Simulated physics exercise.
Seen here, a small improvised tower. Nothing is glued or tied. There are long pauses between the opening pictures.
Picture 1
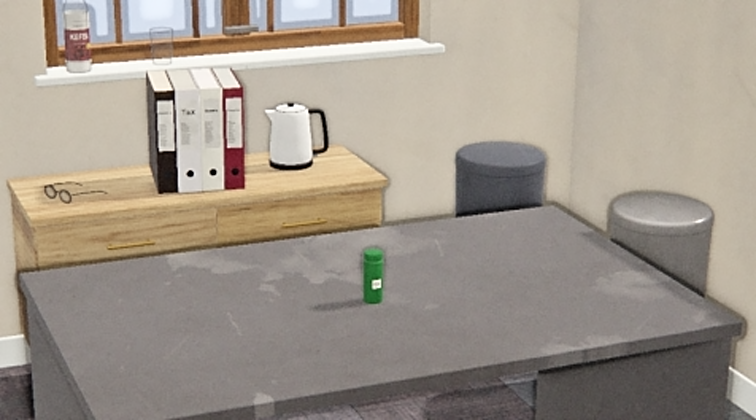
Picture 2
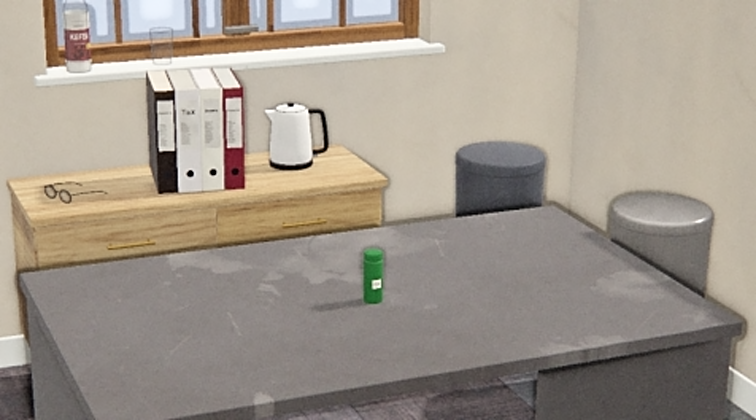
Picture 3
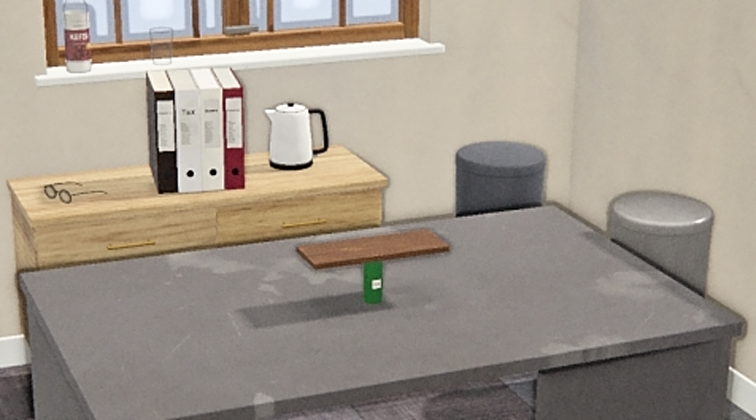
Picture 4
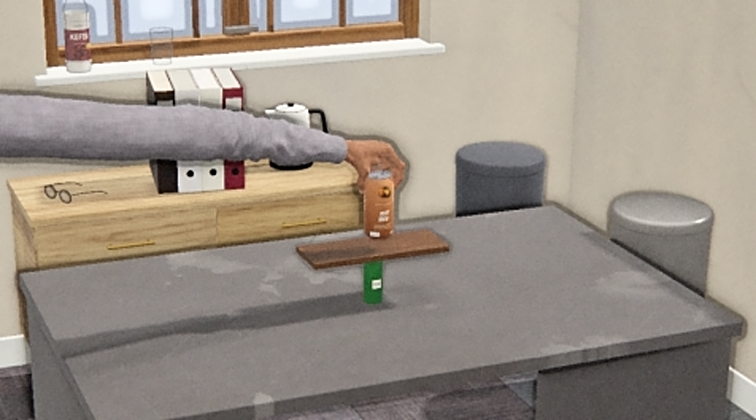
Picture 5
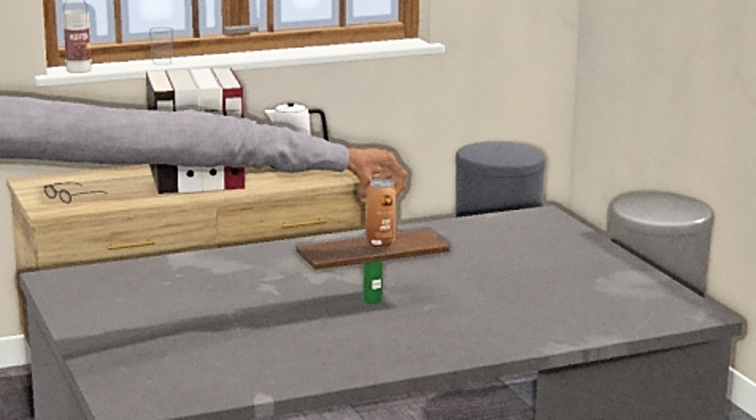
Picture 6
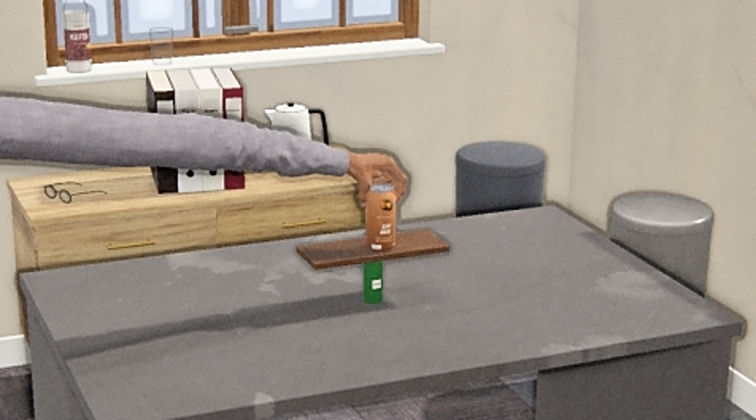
A wooden board appeared on top of the green shaker on the grey table, then a hand reached in from the left and lowered an orange can onto the board, still holding it.
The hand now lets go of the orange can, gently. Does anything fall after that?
As it turns out, it keeps its balance.
Then, 0.70 s past the last view, nothing moves.
Then, 1.70 s past the last view, orange can resting near (381, 219).
Finally, all 3 still in place. Final places as the last picture's camera would see them, orange can near (381, 219). The stack holds.
